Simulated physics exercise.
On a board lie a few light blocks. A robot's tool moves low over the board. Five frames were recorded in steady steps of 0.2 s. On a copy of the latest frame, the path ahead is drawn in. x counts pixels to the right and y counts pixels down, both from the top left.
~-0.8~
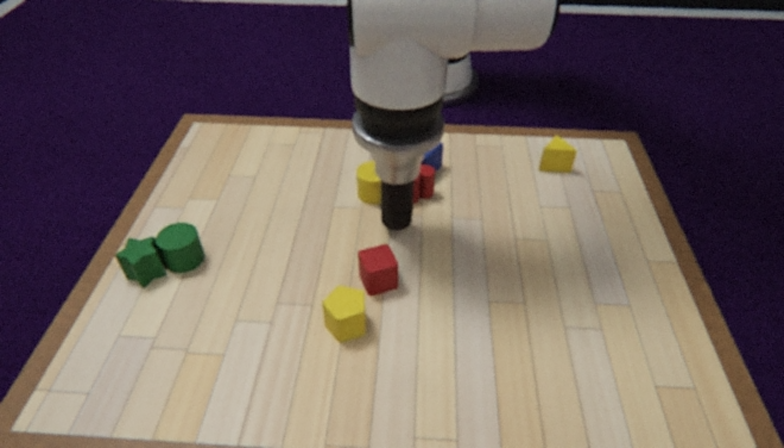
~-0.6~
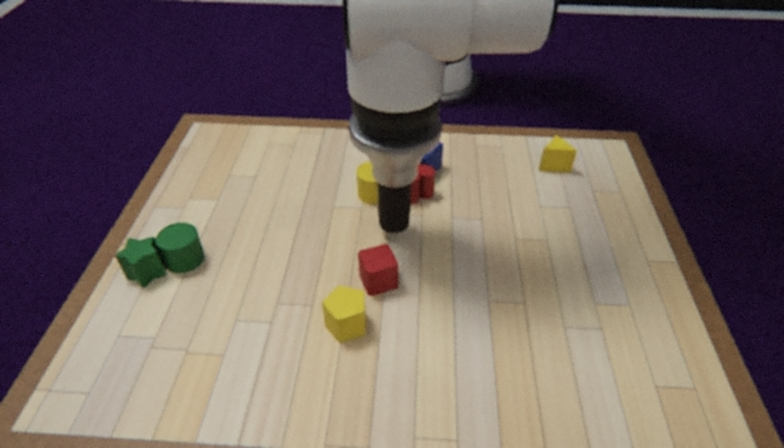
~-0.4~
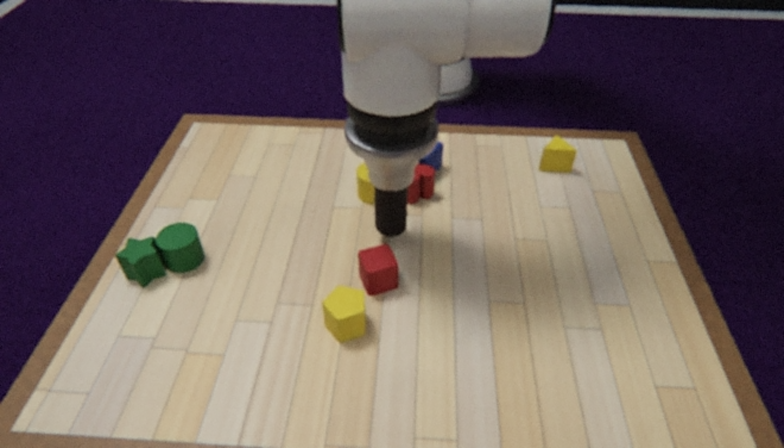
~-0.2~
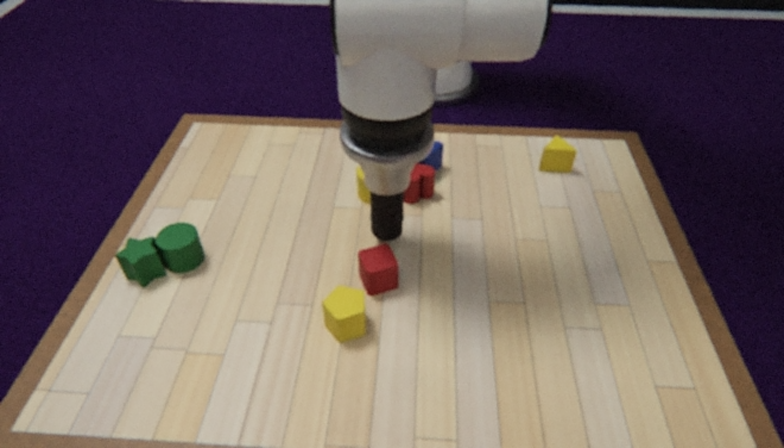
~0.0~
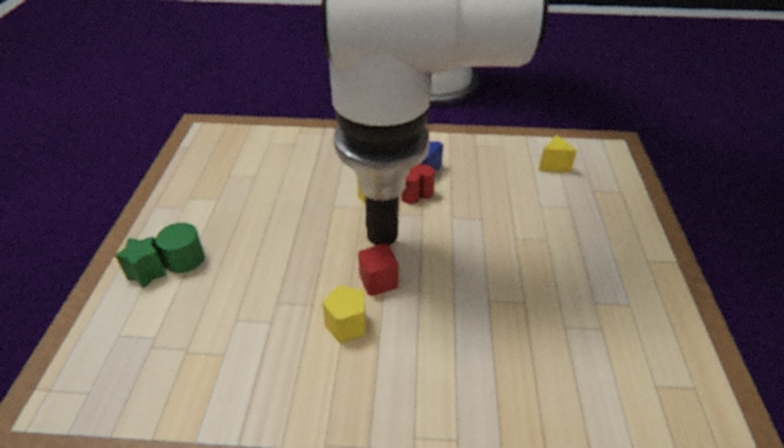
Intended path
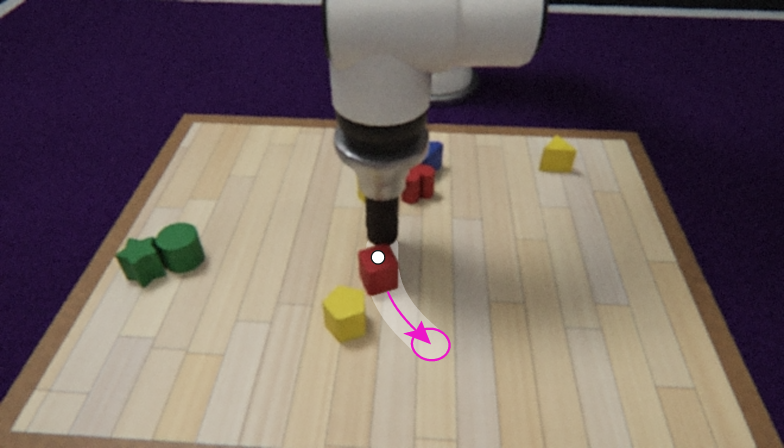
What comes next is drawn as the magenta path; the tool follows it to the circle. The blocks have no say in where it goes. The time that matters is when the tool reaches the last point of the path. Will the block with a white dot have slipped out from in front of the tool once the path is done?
Yes - that is the case.
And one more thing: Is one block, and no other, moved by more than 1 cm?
No, that is not how it ends up.
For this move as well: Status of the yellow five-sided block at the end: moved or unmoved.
The yellow five-sided block will be pushed away from where it stands.
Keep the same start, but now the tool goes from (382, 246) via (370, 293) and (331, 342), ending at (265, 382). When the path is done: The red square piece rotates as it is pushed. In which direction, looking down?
It is turned anticlockwise.
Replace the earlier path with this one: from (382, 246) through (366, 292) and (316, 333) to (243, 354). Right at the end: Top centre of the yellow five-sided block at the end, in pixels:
By then it is at (314, 346).
The line goes from (382, 246) via (384, 278) and (399, 312), ending at (431, 344); the dot is on the red square piece.
On the path given first. One third of the way, tool (384, 269); red square piece (378, 281), turned 30° clockwise.
Two thirds of the way, tool (400, 304); yellow five-sided block (338, 317), turned 55° clockwise; red square piece (384, 317), turned 65° clockwise.
At the end, tool (432, 335); yellow five-sided block (338, 317), turned 55° clockwise; yellow round block unmoved; red square piece (385, 323), turned 75° clockwise.
